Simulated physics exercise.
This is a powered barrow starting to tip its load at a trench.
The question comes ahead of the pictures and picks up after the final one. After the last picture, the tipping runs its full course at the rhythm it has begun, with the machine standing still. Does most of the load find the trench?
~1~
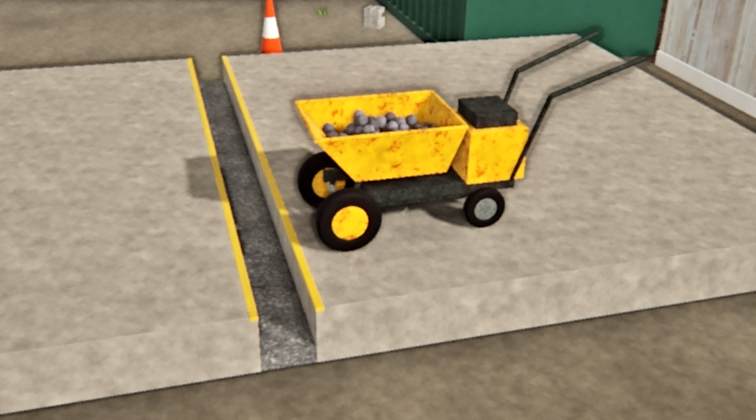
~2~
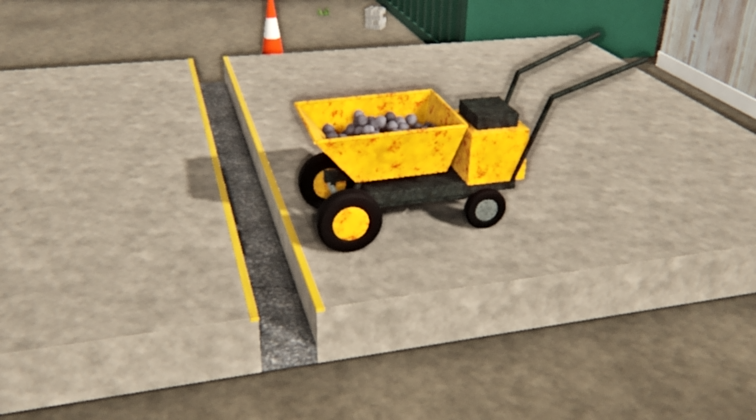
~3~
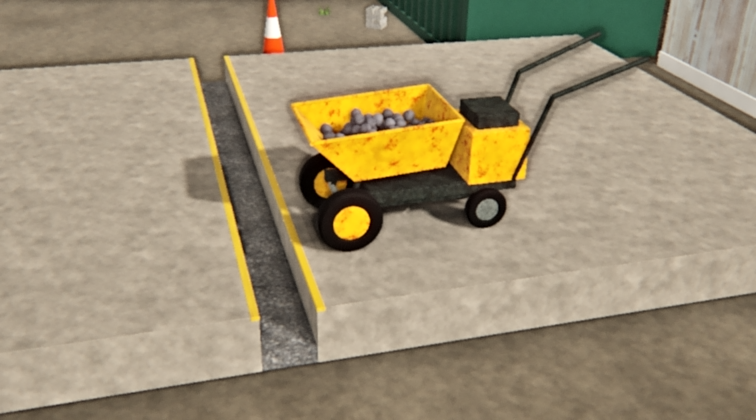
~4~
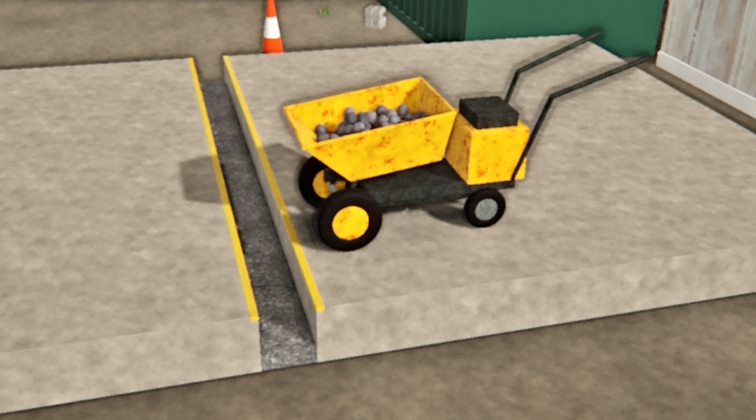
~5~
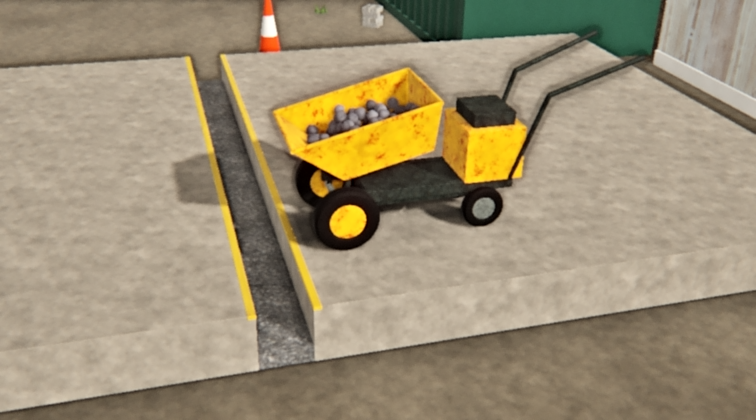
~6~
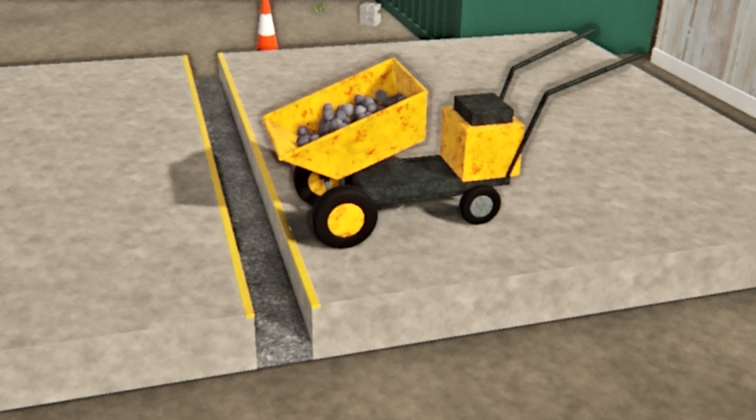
The share in the trench is below half.
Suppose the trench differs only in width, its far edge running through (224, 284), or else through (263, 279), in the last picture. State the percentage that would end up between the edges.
The share would be 60 % first and 0 % second.
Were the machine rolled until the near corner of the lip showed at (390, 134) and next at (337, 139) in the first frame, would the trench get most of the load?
For the first case I'd say upwards of half, and for the second case upwards of half.
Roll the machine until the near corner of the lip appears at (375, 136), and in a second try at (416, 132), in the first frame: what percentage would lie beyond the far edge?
0 % then 0 %.
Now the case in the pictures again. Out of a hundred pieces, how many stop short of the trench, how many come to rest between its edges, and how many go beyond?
In percent, around: Short 0; between 15; beyond 70.
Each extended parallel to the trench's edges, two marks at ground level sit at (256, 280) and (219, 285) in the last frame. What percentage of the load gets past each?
Near 70 % and 50 %.
Just after the last frame, skip tipped steeply; every one in the skip.
A moment on, skip tipped right over; the larger part in the skip; just a few in or heaped over the trench; about a tenth beyond it; just a few falling.
Further on, skip tipped right over; roughly a quarter in the skip; about a tenth in or heaped over the trench; roughly two thirds beyond it.
When it is over, skip tipped right over; about a tenth in the skip; roughly a quarter in or heaped over the trench; roughly two thirds beyond it.
